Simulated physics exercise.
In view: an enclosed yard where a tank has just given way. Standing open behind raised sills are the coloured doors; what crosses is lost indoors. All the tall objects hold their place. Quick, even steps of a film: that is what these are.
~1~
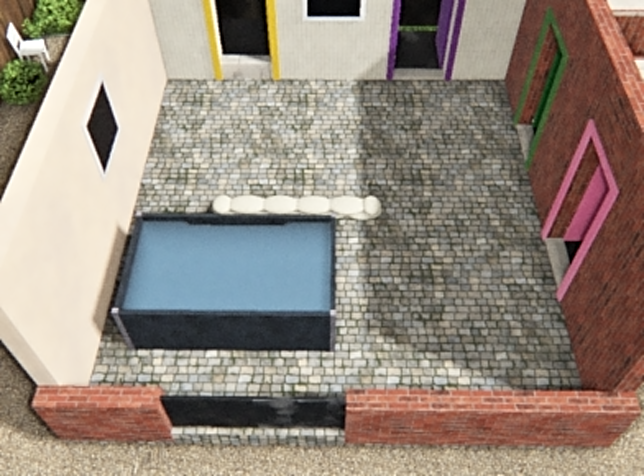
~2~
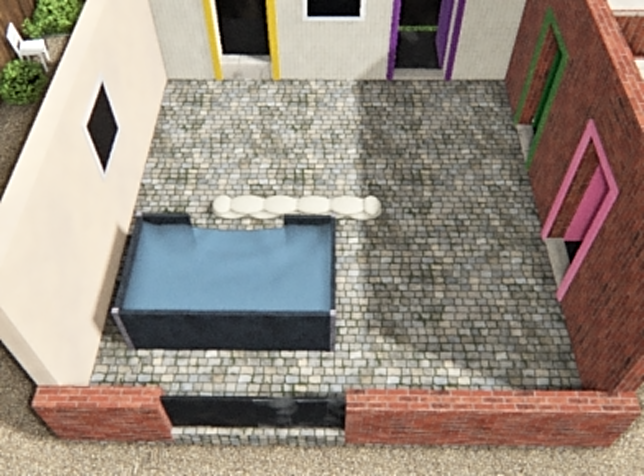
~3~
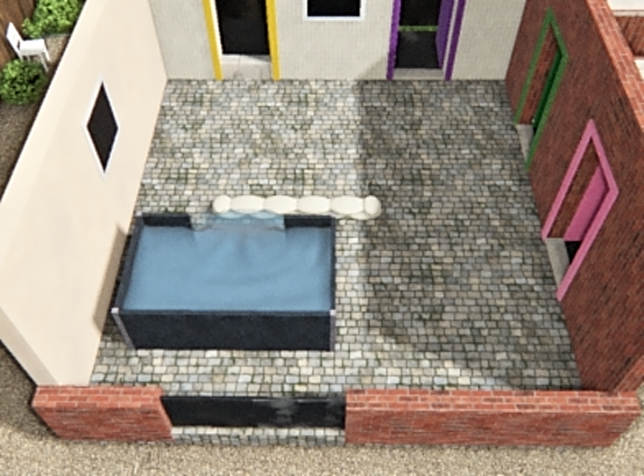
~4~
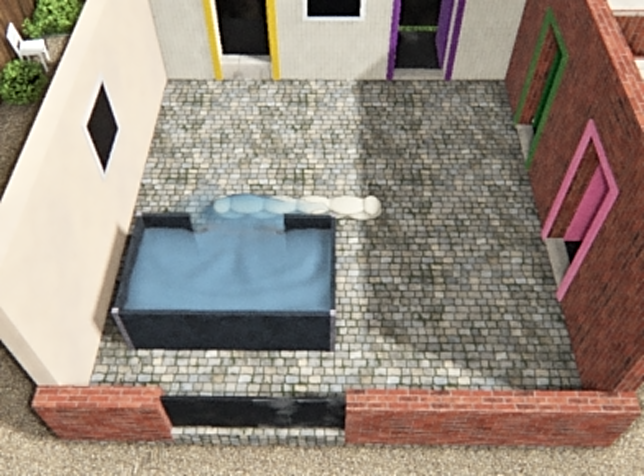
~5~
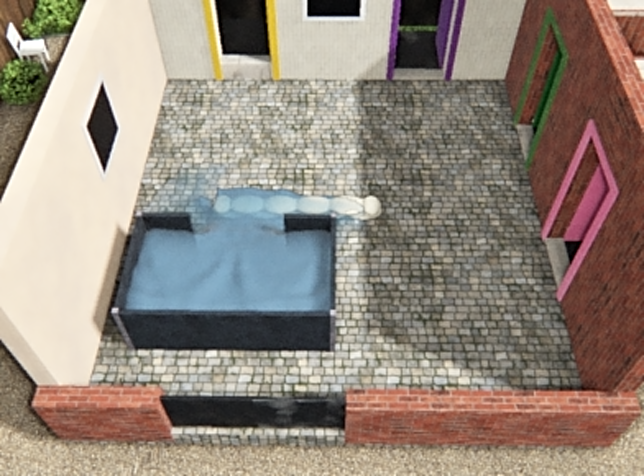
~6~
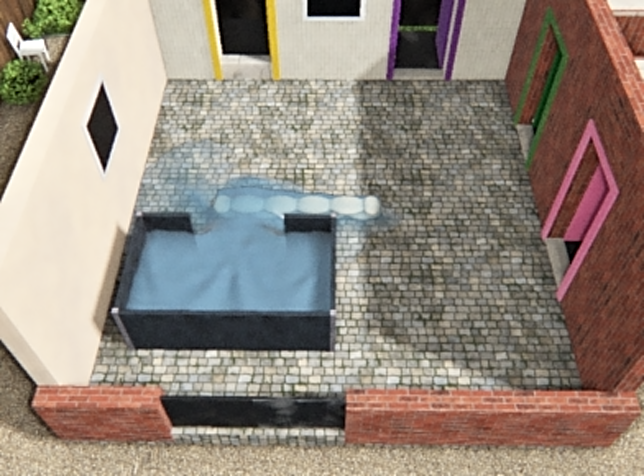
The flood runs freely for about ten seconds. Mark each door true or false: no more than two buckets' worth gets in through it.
Pink door: False, green door: False, yellow door: True, purple door: False.
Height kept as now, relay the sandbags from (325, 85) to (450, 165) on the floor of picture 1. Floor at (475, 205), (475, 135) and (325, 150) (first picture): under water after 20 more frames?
In order - swamped; unaffected; swamped.
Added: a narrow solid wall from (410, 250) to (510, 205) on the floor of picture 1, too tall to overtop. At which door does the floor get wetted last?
The one in pink.
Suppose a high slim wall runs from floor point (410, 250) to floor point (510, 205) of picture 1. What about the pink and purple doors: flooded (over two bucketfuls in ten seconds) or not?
With the barrier in place, pink remains below while purple tops the limit.
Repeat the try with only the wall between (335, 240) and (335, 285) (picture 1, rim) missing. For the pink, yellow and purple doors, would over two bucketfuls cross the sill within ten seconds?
My guess is the pink one breaks the limit, the yellow one is safe, and the purple one breaks the limit.
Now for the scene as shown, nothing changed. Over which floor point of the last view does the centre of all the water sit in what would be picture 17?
Estimate: (251, 225).
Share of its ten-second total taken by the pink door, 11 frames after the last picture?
Around 10 percent.
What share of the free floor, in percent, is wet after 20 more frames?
Roughly 70 %.
A moment on, water covers 45 % of the floor; the pink door not reached, the green door not reached, the yellow door not reached, the purple door not reached.
Next, water covers 70 % of the floor; the pink door under two buckets in, the green door not reached, the yellow door wet at the sill, nothing in, the purple door not reached.
Then, water covers 70 % of the floor; the pink door over two buckets in, the green door wet at the sill, nothing in, the yellow door wet at the sill, nothing in, the purple door under two buckets in.
Later, water covers 95 % of the floor; the pink door far over two buckets in, the green door over two buckets in, the yellow door wet at the sill, nothing in, the purple door under two buckets in.
In the end, water covers 95 % of the floor; the pink door far over two buckets in, the green door far over two buckets in, the yellow door wet at the sill, nothing in, the purple door over two buckets in.
